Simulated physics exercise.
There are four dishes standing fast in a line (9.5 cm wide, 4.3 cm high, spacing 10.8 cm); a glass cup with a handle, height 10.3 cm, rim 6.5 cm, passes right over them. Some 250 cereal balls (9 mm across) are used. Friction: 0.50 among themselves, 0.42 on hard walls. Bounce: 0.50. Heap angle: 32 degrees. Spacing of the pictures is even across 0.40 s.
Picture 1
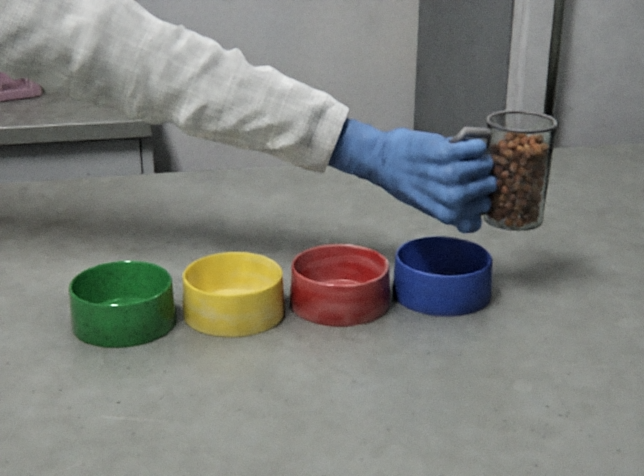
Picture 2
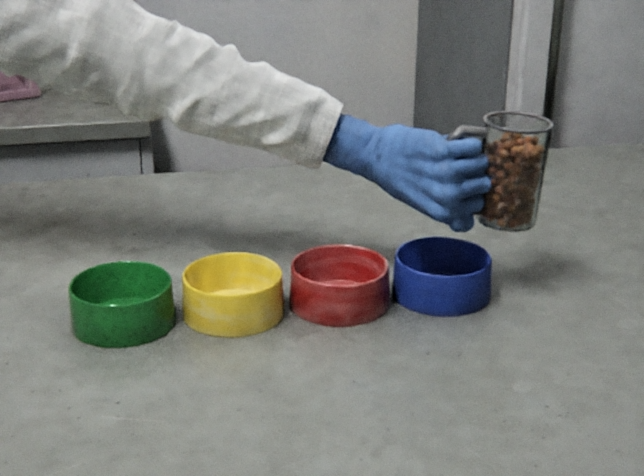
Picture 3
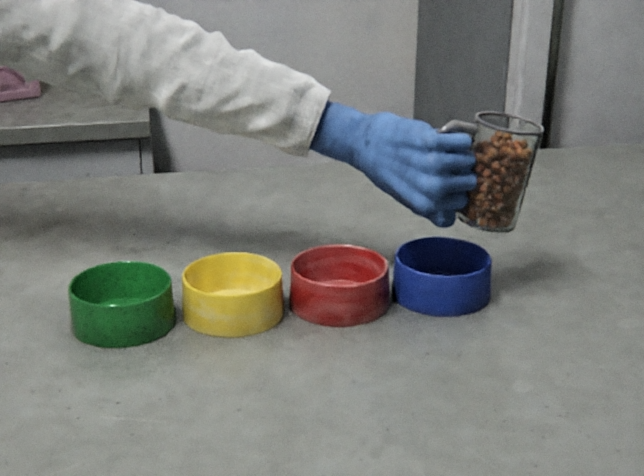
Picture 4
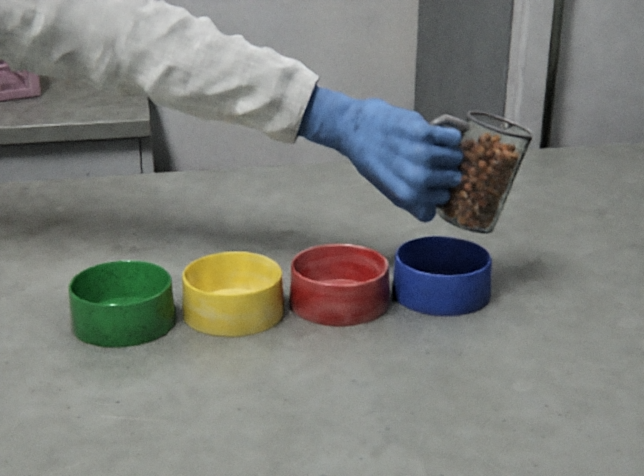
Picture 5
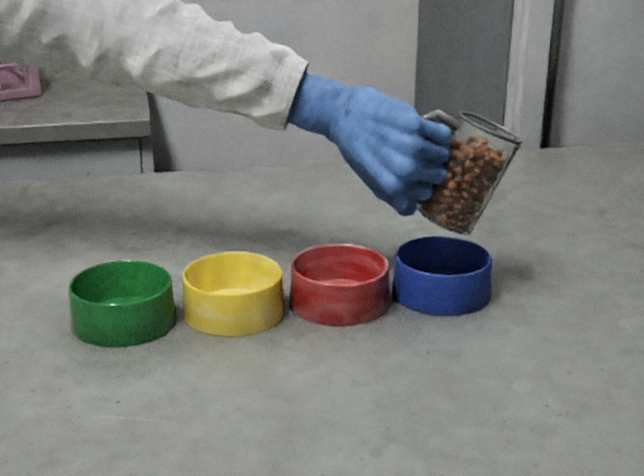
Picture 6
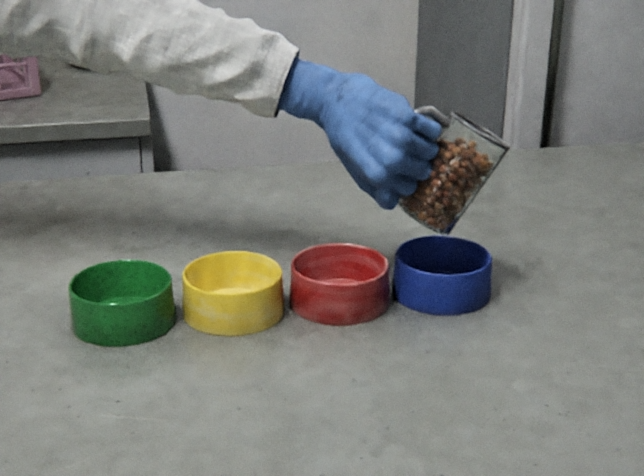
Above four colored dishes on a gray table, a gloved hand moves left, tilting a filled cup.
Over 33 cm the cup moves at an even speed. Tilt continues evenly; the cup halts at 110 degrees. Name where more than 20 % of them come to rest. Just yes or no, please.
In short: Red dish yes, blue dish no, green dish no, yellow dish yes, counter no.
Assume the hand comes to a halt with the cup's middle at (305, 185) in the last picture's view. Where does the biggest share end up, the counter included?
The biggest share ends at red.
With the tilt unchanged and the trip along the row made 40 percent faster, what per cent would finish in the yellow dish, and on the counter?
Shares: Yellow 100, counter 0.
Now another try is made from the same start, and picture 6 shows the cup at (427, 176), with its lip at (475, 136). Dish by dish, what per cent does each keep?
Kept per dish: Red = 0, blue = 0, green = 0, yellow = 100.
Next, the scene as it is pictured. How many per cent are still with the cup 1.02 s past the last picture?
Roughly 70 per cent, I'd say.
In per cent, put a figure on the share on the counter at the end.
10 %.
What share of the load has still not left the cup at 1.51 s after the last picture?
About 30 per cent.
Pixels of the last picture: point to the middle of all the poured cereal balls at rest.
Roughly pixel (263, 296).
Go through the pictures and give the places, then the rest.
The first frame shows cup at (517, 171), tilt 0 degrees, lip at (553, 120), moved 0.0 cm; middle of the pieces at (518, 183); blue dish at (444, 256); red dish at (340, 265); yellow dish at (233, 274); green dish at (121, 283).
The second frame shows cup at (512, 172), tilt 2 degrees, lip at (549, 122), moved 0.5 cm; middle of the pieces at (512, 183).
The third frame shows cup at (498, 173), tilt 9 degrees, lip at (540, 126), moved 2.0 cm; middle of the pieces at (497, 184).
The fourth frame shows cup at (482, 173), tilt 16 degrees, lip at (529, 132), moved 3.6 cm; middle of the pieces at (480, 185).
The fifth frame shows cup at (467, 174), tilt 23 degrees, lip at (518, 138), moved 5.2 cm; middle of the pieces at (464, 185).
The sixth frame shows cup at (452, 175), tilt 31 degrees, lip at (506, 145), moved 6.8 cm; middle of the pieces at (447, 185); blue dish at (443, 255); red dish at (340, 264); yellow dish at (232, 273); green dish at (121, 282).
Then, 0.61 s after the last picture, tilt 87 degrees; cup holds 100 %.
Then, 1.02 s after the last picture, tilt 110 degrees; cup holds 70 %, red 25 %.
Then, 1.51 s after the last picture, tilt 110 degrees; cup holds 30 %, red 35 %, yellow 30 %.
In the end, red 35 %, blue 0 %, green 0 %, yellow 60 %, counter 10 %.
